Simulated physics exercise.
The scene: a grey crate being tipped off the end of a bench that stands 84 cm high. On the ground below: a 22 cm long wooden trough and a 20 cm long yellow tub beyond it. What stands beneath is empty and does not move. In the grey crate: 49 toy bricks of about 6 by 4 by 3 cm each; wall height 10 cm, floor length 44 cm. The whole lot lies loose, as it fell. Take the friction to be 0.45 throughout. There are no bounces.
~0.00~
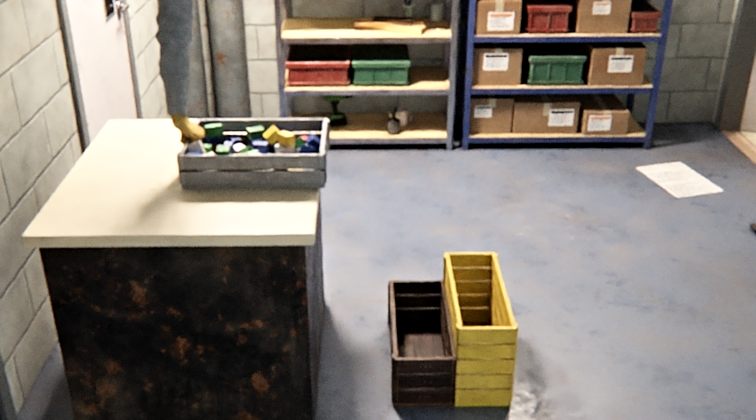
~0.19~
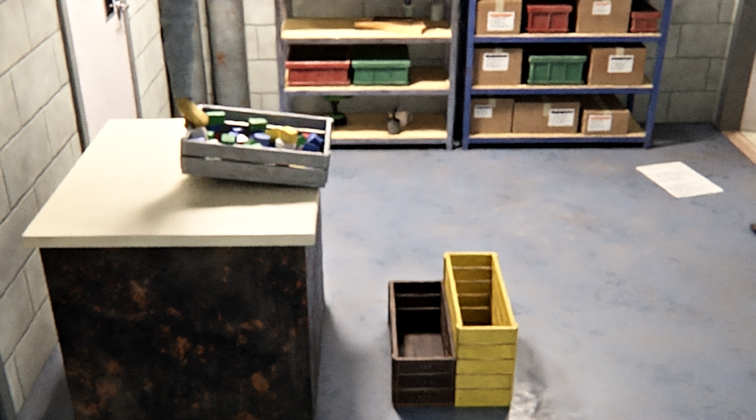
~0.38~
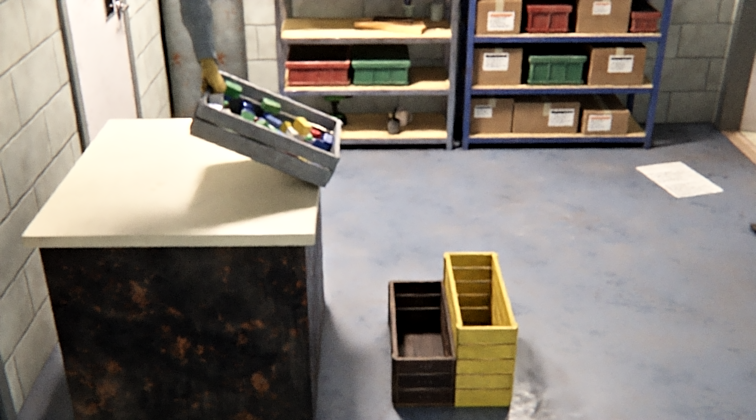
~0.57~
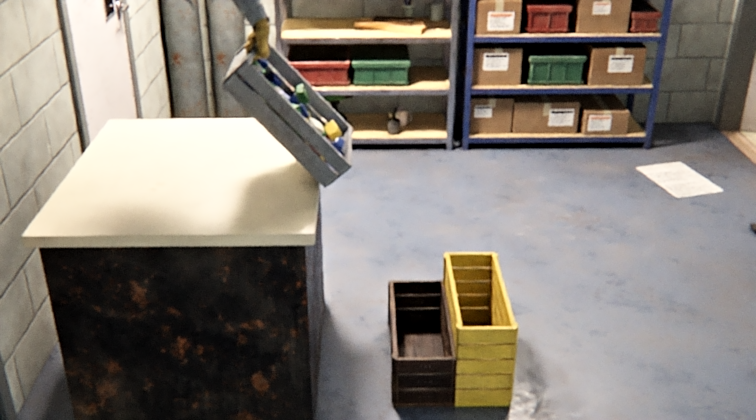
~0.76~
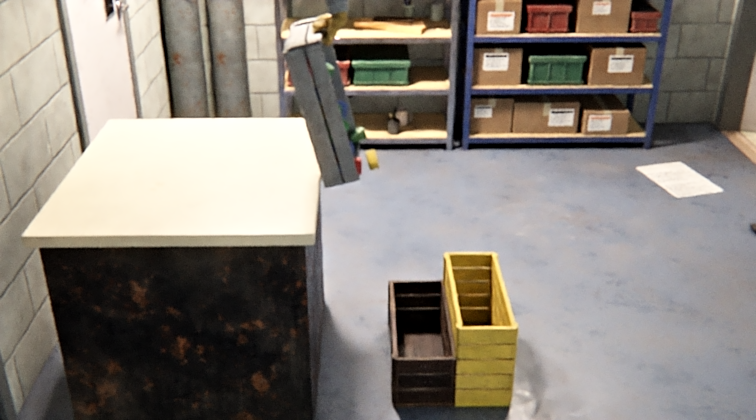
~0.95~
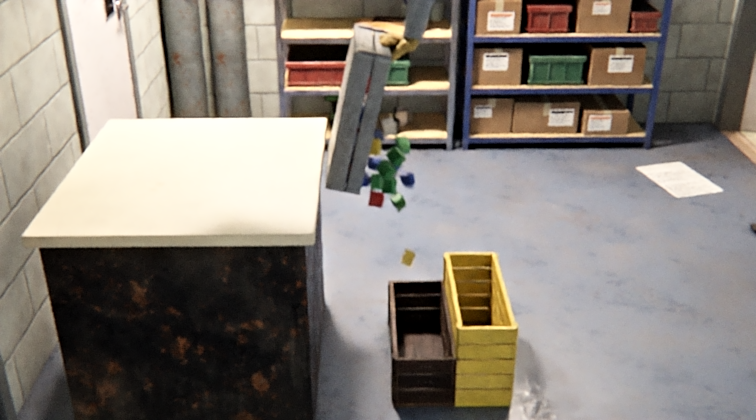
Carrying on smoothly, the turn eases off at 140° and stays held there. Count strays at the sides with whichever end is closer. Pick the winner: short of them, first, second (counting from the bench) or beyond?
That would be the wooden trough, the closer of the two.
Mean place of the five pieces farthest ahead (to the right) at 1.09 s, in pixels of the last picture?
Somewhere near pixel (444, 282).
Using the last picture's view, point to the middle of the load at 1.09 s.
I'd say close to (388, 163).
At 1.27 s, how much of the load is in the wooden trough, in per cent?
I'd put it near 25 in a hundred by then.
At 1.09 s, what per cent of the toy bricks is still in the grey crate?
Around 45 per cent of the load.
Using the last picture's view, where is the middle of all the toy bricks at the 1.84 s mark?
Somewhere around (425, 351) in pixels.
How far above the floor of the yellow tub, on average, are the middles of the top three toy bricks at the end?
Roughly 2 cm.
After 1.09 s, tilt 119°; 21 still in the grey crate, 2 in the wooden trough and 26 in the air.
After 1.27 s, tilt 135°; 6 still in the grey crate, 13 in the wooden trough, 4 in the yellow tub and 26 in the air.
After 1.52 s, tilt 140°; 32 in the wooden trough, 7 in the yellow tub, 1 on the ground short of the wooden trough and 9 in the air.
Outcome (at 1.84 s), 36 in the wooden trough, 7 in the yellow tub and 6 on the ground short of the wooden trough.
